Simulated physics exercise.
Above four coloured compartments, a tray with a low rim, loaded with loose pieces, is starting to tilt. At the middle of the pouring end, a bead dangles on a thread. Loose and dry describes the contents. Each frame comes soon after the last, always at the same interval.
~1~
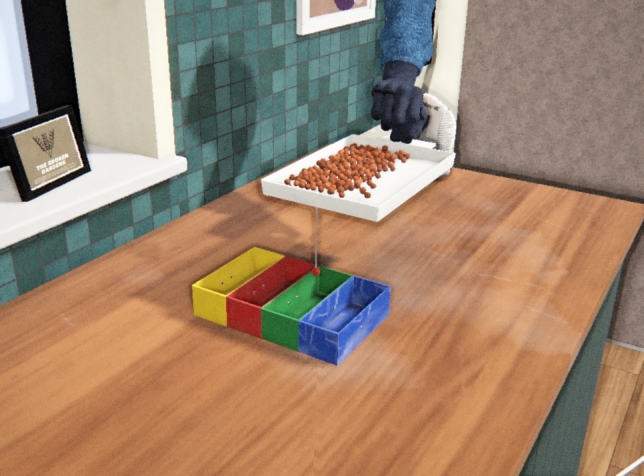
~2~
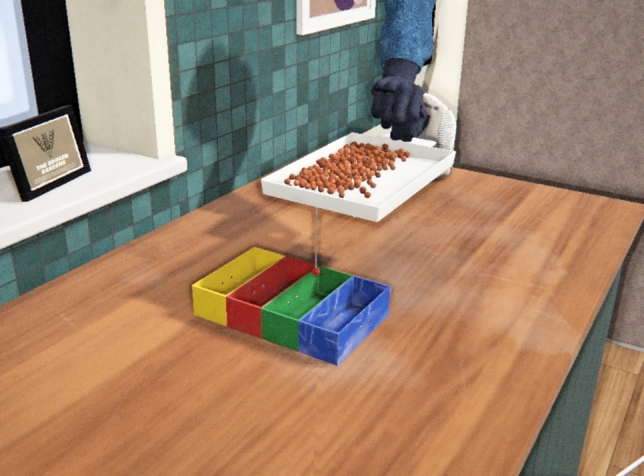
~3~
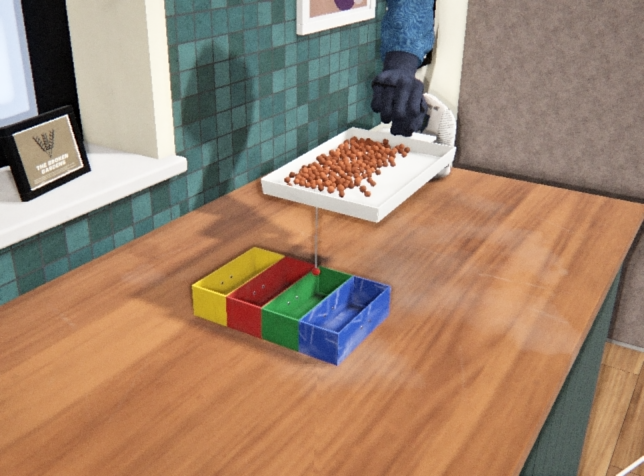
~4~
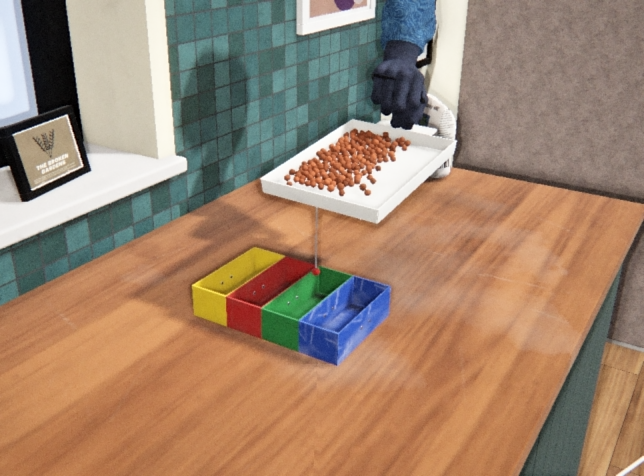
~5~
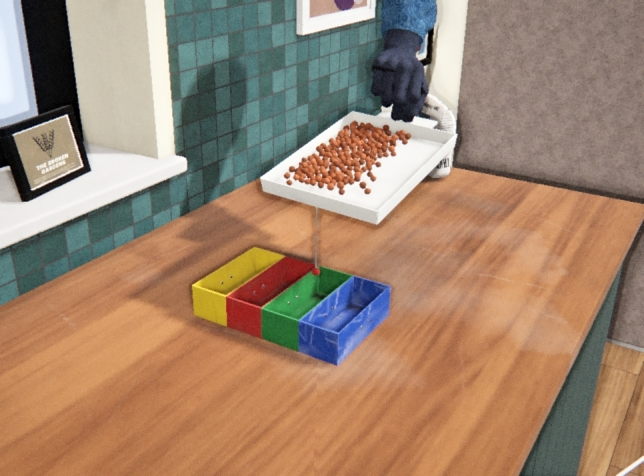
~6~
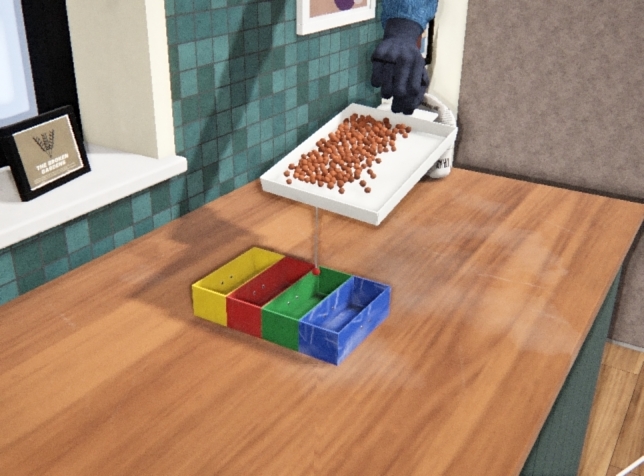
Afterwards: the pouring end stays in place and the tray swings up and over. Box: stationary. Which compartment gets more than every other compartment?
The blue compartment gets the most.
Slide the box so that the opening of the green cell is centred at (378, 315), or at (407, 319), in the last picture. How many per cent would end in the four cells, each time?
Around 100 then around 80 per cent.
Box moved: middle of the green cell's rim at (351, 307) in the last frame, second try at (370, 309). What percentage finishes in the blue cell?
It comes to roughly 10 per cent in one try and roughly 0 per cent in the next.
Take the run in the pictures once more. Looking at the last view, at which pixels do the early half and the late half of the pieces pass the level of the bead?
It passes near (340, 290) first and then near (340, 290).
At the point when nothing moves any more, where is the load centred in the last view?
About pixel (334, 333).
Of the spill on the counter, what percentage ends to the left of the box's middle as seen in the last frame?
0 in a hundred, roughly.
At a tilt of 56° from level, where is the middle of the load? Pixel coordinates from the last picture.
Somewhere around pixel (341, 175) in the last picture.
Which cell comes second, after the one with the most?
It's the cell in green.
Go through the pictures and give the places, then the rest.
Corners of the pouring end at (264, 180) and (378, 206), level; middle of the load at (352, 169), clay pellets; bead on its thread at (316, 272); yellow cell at (210, 303); red cell at (244, 314); green cell at (280, 327); blue cell at (319, 340), in the first picture.
Corners of the pouring end at (264, 180) and (378, 206), level; middle of the load at (352, 168), in the second picture.
Corners of the pouring end at (263, 179) and (378, 207), tipped barely, lowest at the right corner; middle of the load at (352, 164), in the third picture.
Corners of the pouring end at (263, 178) and (378, 209), tipped a little, lowest at the right corner; middle of the load at (352, 160), in the fourth picture.
Corners of the pouring end at (263, 178) and (377, 210), tipped a little, lowest at the right corner; middle of the load at (352, 155), in the fifth picture.
Corners of the pouring end at (263, 177) and (377, 212), tipped a little, lowest at the right corner; middle of the load at (352, 151); yellow cell at (210, 303); red cell at (244, 314); green cell at (280, 327); blue cell at (319, 340), in the sixth picture.
Soon, tray tipped steeply; nearly all on the tray; a stray few in the blue cell; a stray few falling or outside the box.
A while on, tray tipped right over; nearly all on the tray; a stray few in the blue cell; a stray few falling or outside the box.
Towards the end, tray tipped past a quarter turn; about half in the blue cell; about a quarter in the green cell; a stray few in the red cell; about a quarter falling or outside the box.
Finally, tray tipped past a quarter turn; about half in the blue cell; about a quarter in the green cell; a stray few in the red cell; none in the yellow cell; about a quarter outside the box.
